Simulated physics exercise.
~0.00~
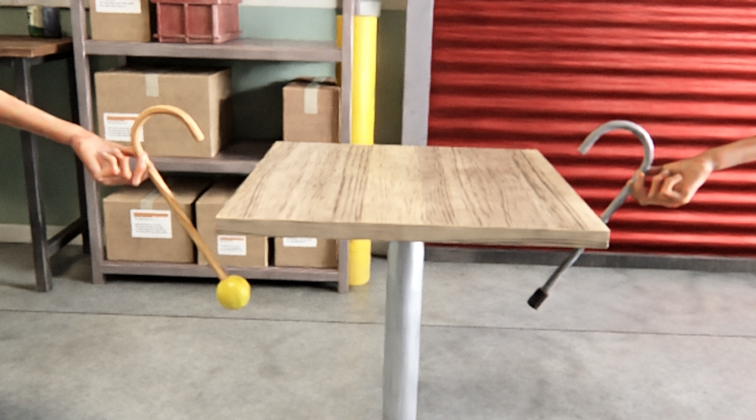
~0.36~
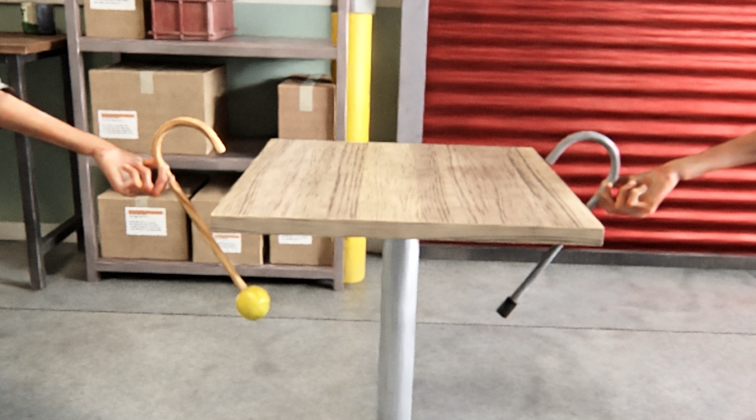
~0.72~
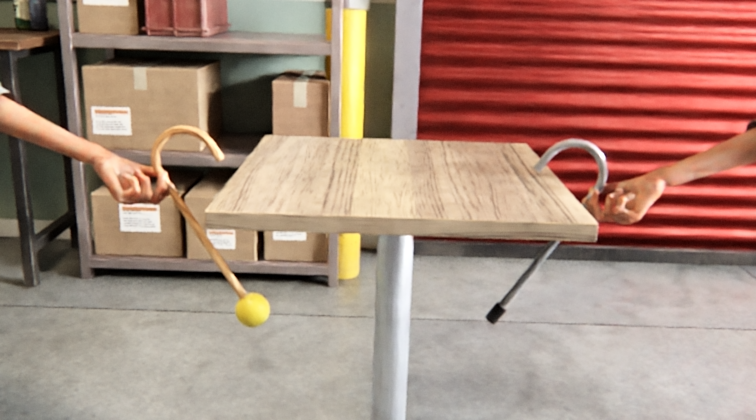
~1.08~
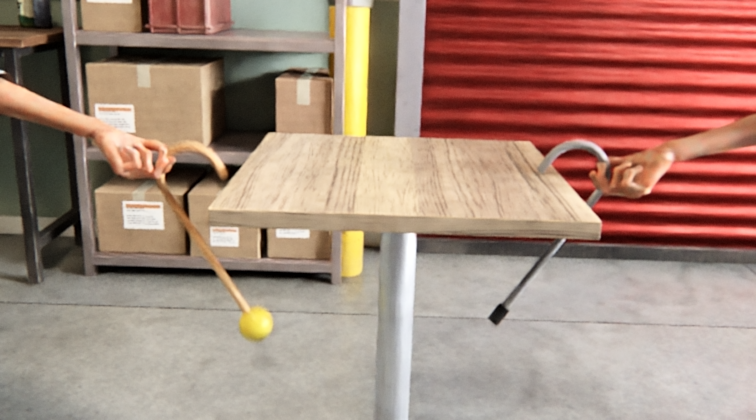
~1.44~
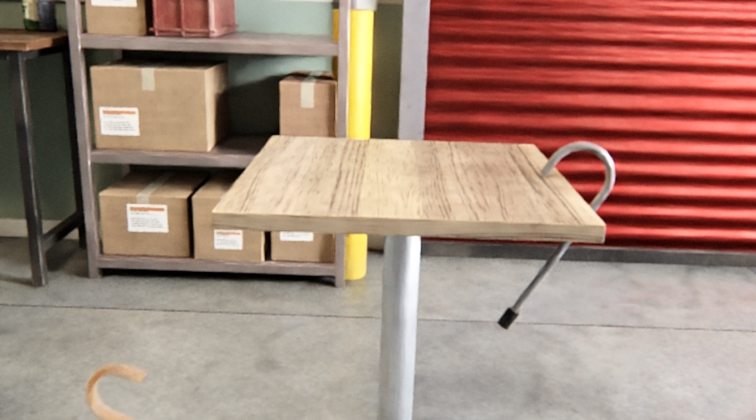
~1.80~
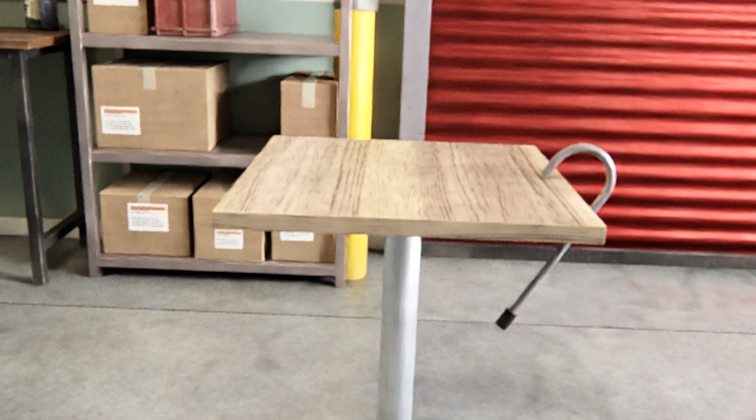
Two hands hooking a yellow-ended ladle and a grey cane on a small table, the ladle dropping away, the cane staying hung.
